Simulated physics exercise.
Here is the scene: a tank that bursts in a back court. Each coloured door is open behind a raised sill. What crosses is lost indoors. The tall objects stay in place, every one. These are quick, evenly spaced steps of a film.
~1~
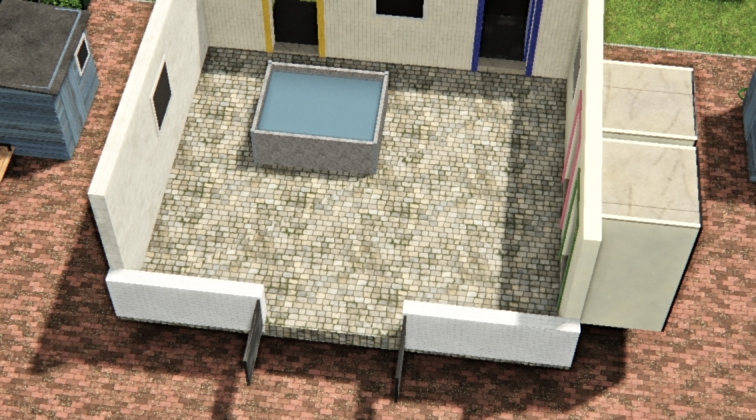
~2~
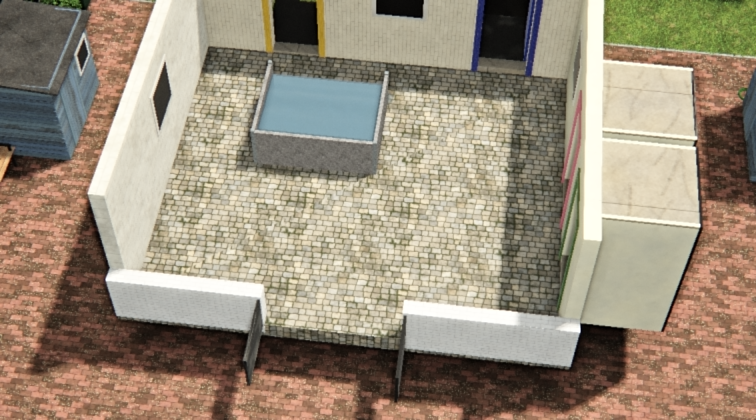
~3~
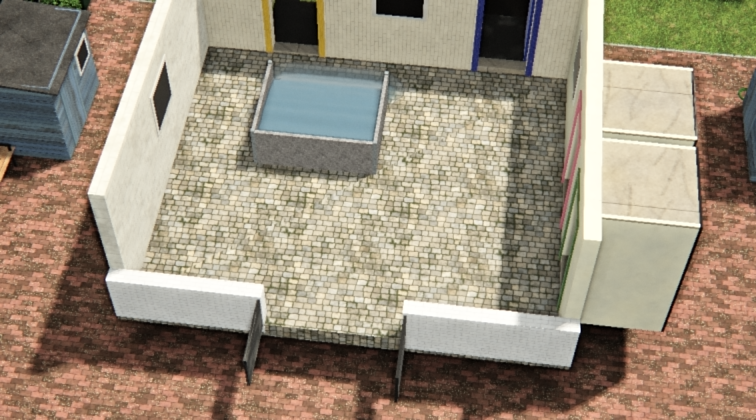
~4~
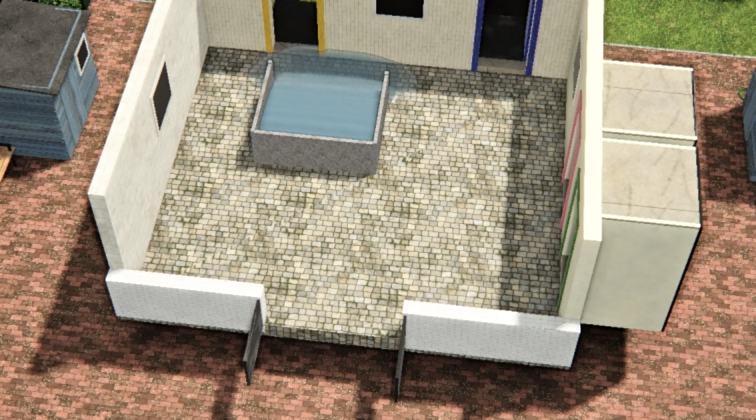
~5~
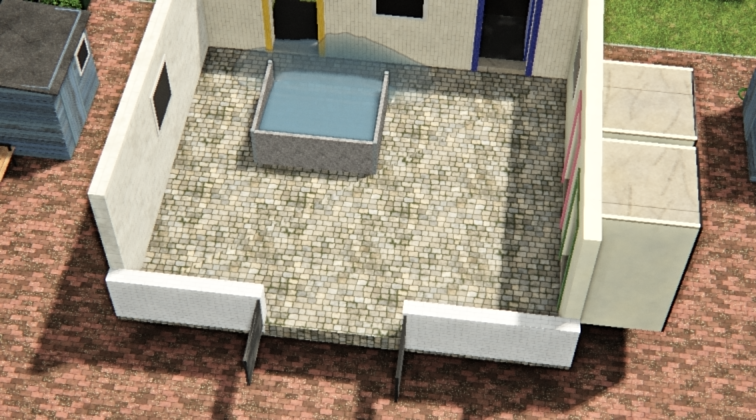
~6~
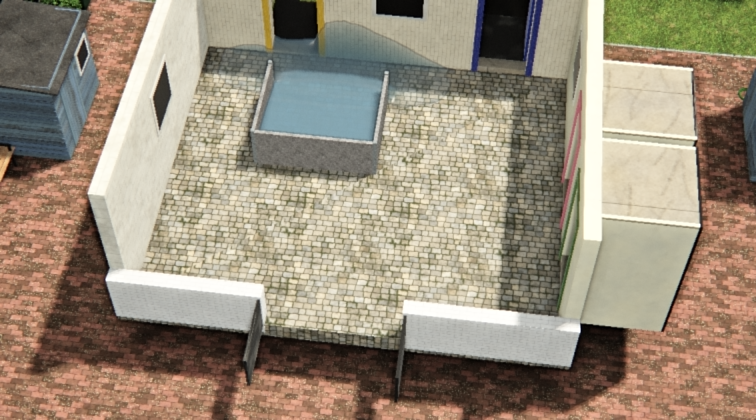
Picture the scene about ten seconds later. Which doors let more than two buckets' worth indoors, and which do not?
At the end, the green door is going to let through no more than allowed; the yellow door is going to let through more than allowed; the pink door is going to let through no more than allowed; the blue door is going to let through no more than allowed.
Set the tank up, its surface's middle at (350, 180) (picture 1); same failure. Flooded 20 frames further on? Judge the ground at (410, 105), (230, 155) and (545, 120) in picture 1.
In that order: Reached by the flood, reached by the flood, reached by the flood.
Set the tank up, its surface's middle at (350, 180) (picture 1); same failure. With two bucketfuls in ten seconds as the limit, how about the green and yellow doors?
Green door misses it, yellow door tops it.
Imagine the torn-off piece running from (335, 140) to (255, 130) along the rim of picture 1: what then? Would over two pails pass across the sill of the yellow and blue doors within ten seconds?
The yellow door remains within the limit and the blue door remains within the limit.
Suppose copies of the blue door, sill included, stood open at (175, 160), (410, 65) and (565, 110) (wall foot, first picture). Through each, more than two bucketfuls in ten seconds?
Stays below the line; crosses the line; crosses the line.
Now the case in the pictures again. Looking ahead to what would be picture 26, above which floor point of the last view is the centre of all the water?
I'd place it roughly at (359, 118).
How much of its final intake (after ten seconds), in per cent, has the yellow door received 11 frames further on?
I make it 70 per cent.
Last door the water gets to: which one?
Looks like the green door.
A moment on, water covers 15 % of the floor; the green door not reached, the yellow door far over two buckets in, the pink door not reached, the blue door wet at the sill, nothing in.
Next, water covers 30 % of the floor; the green door not reached, the yellow door far over two buckets in, the pink door not reached, the blue door wet at the sill, nothing in.
Then, water covers 50 % of the floor; the green door wet at the sill, nothing in, the yellow door far over two buckets in, the pink door wet at the sill, nothing in, the blue door wet at the sill, nothing in.
Later, water covers 80 % of the floor; the green door wet at the sill, nothing in, the yellow door far over two buckets in, the pink door wet at the sill, nothing in, the blue door wet at the sill, nothing in.
In the end, water covers 90 % of the floor; the green door wet at the sill, nothing in, the yellow door far over two buckets in, the pink door wet at the sill, nothing in, the blue door wet at the sill, nothing in.
